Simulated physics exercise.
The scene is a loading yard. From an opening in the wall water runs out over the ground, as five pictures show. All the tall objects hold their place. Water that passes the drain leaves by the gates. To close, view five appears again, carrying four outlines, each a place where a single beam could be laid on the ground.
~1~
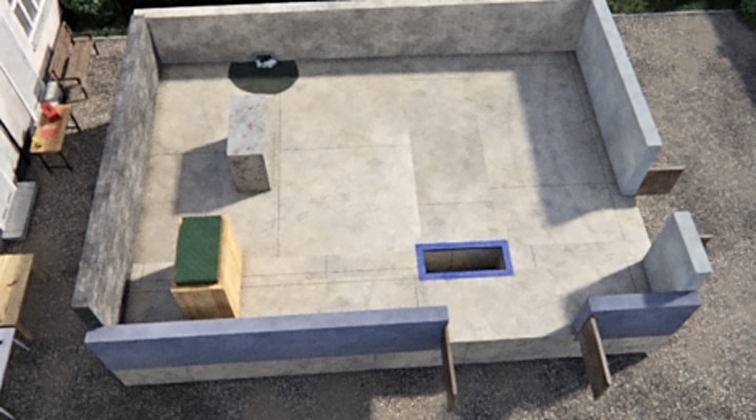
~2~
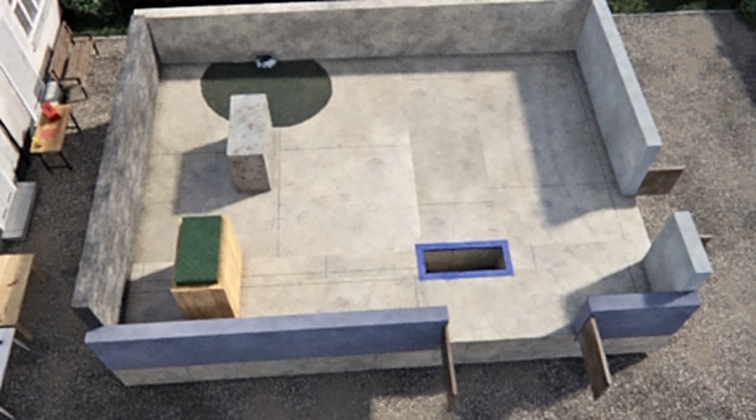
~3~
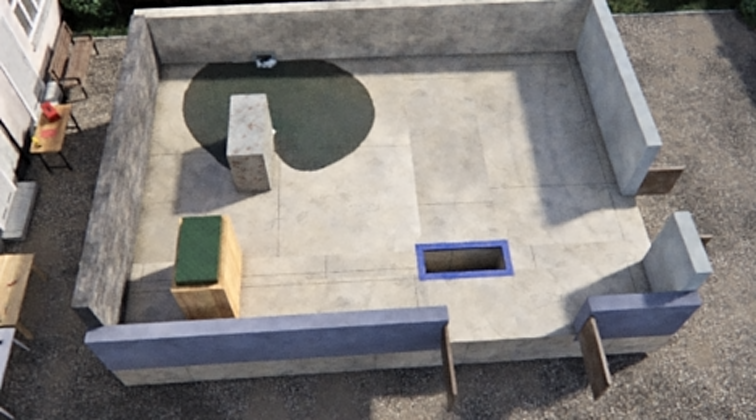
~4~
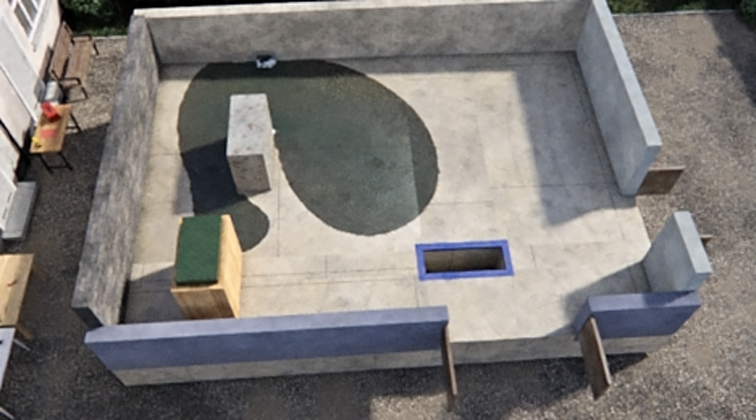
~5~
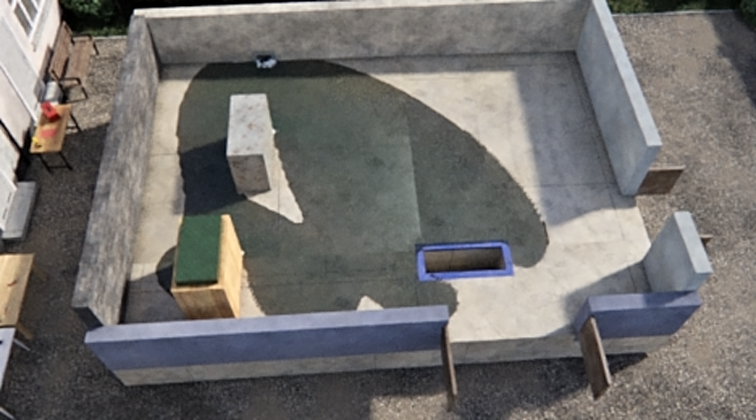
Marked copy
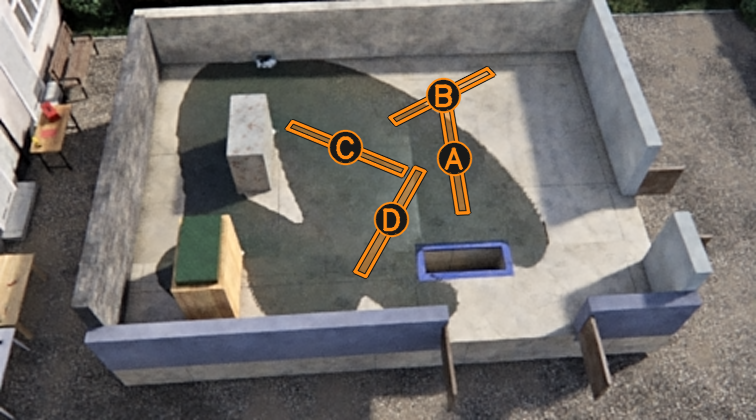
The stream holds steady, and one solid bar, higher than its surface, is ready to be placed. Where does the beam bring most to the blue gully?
The answer is spot A.
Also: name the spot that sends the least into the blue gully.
The answer is D.
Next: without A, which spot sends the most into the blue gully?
That would be B.
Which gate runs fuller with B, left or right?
More leaves on the left.
On the marked copy, A from (463, 212) to (446, 109); B from (393, 120) to (490, 71); C from (289, 125) to (404, 171); D from (360, 274) to (419, 169).
With A, about 55 % of the stream runs into the blue gully, about 43 % out by the gates.
With B, about 34 % of the stream runs into the blue gully, about 65 % out by the gates.
With C, about 18 % of the stream runs into the blue gully, about 82 % out by the gates.
With D, about 12 % of the stream runs into the blue gully, about 88 % out by the gates.
